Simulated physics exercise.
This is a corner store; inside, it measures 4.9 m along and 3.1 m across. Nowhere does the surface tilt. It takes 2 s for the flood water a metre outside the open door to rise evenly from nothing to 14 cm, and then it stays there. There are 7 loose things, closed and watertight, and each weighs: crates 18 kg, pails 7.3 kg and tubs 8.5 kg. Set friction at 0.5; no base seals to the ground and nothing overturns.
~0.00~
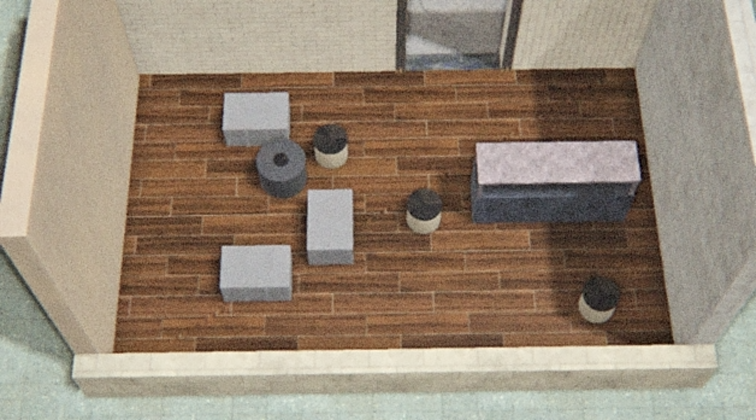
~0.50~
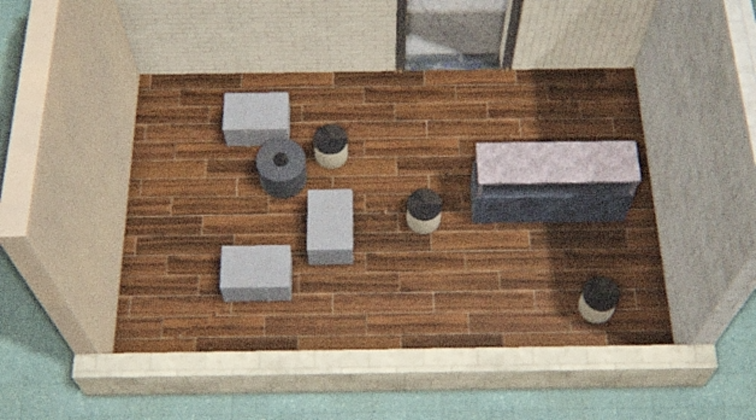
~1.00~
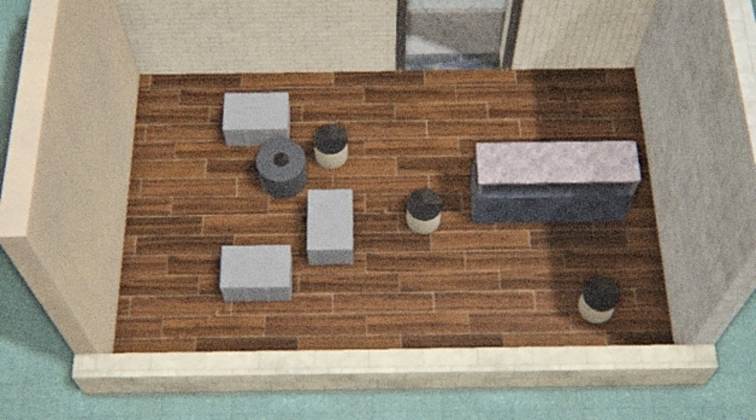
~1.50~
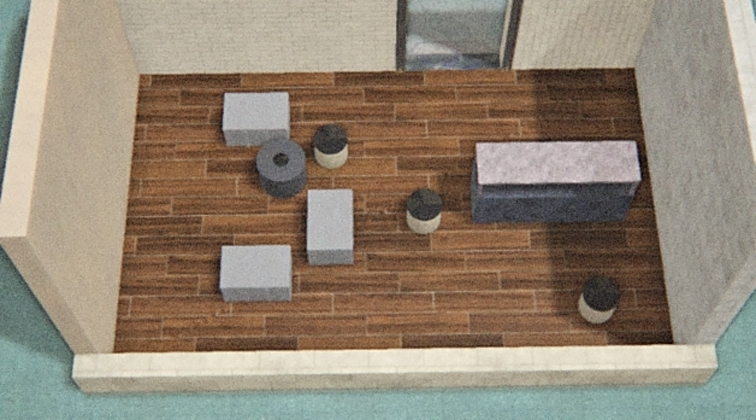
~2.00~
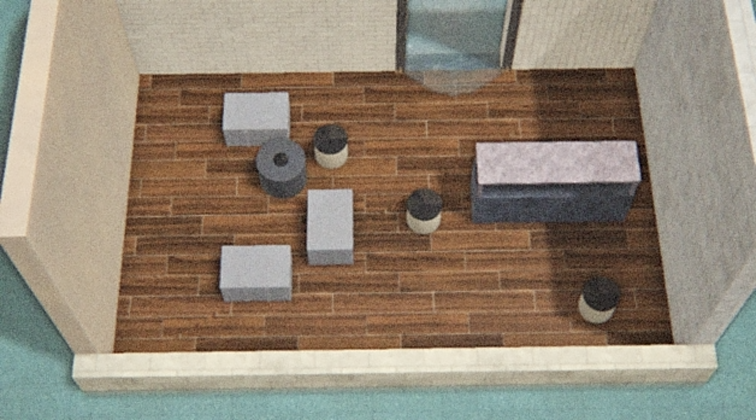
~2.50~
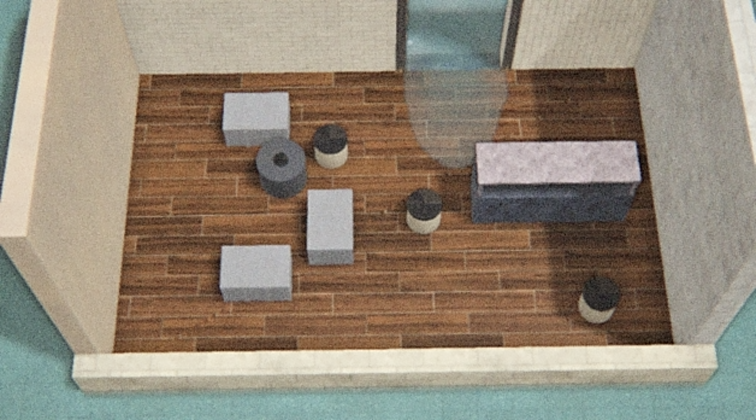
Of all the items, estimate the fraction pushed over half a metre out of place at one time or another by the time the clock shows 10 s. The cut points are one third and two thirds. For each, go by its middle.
Below one third.
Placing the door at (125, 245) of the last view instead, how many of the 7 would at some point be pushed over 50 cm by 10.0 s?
The answer then is 1.
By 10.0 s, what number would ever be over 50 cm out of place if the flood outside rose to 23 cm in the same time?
Under that setup the answer is 3.
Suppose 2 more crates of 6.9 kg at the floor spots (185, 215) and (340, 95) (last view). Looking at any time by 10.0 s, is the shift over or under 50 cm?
In that order: Short of it, under.
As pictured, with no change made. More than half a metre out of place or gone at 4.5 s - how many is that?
Tally at that time: 0.
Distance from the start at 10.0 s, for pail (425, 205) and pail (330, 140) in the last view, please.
Respectively 10 and 0 centimetres.
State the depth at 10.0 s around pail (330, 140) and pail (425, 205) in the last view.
Depth approx. 6 cm / 6 cm.
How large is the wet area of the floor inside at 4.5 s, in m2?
Somewhere about 6.5 m2, give or take.
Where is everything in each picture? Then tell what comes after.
In the first frame, a crate at (330, 219), on the bottom; a crate at (256, 111) rests on the ground; water covers 0.0 m2; 0 of 7 have shifted.
In the second frame, a crate at (330, 219) rests on the ground; a crate at (256, 111) rests on the ground; 0.0 m2 under water; 0 of 7 have shifted.
In the third frame, a crate at (330, 219) rests on the ground; a crate at (256, 111), on the bottom; water covers 0.0 m2; 0 of 7 have shifted.
In the fourth frame, a crate at (330, 219), on the bottom; a crate at (256, 111), on the bottom; water covers 0.0 m2; 0 of 7 have shifted.
In the fifth frame, a crate at (330, 219) rests on the ground; a crate at (256, 111) rests on the ground; water covers 0.2 m2; 0 of 7 have shifted.
In the sixth frame, a crate at (330, 219) rests on the ground; a crate at (256, 111) rests on the ground; 0.8 m2 under water; 0 of 7 have shifted.
After 3.5 s 0 of 7 are over 50 cm from their spots; 0 afloat.
After 4.5 s 0 of 7 are over 50 cm from their spots; 0 afloat.
After 7.0 s 0 of 7 are over 50 cm from their spots; 0 afloat.
After 10.0 s 0 of 7 are over 50 cm from their spots, and 0 have been at some point; 0 afloat.
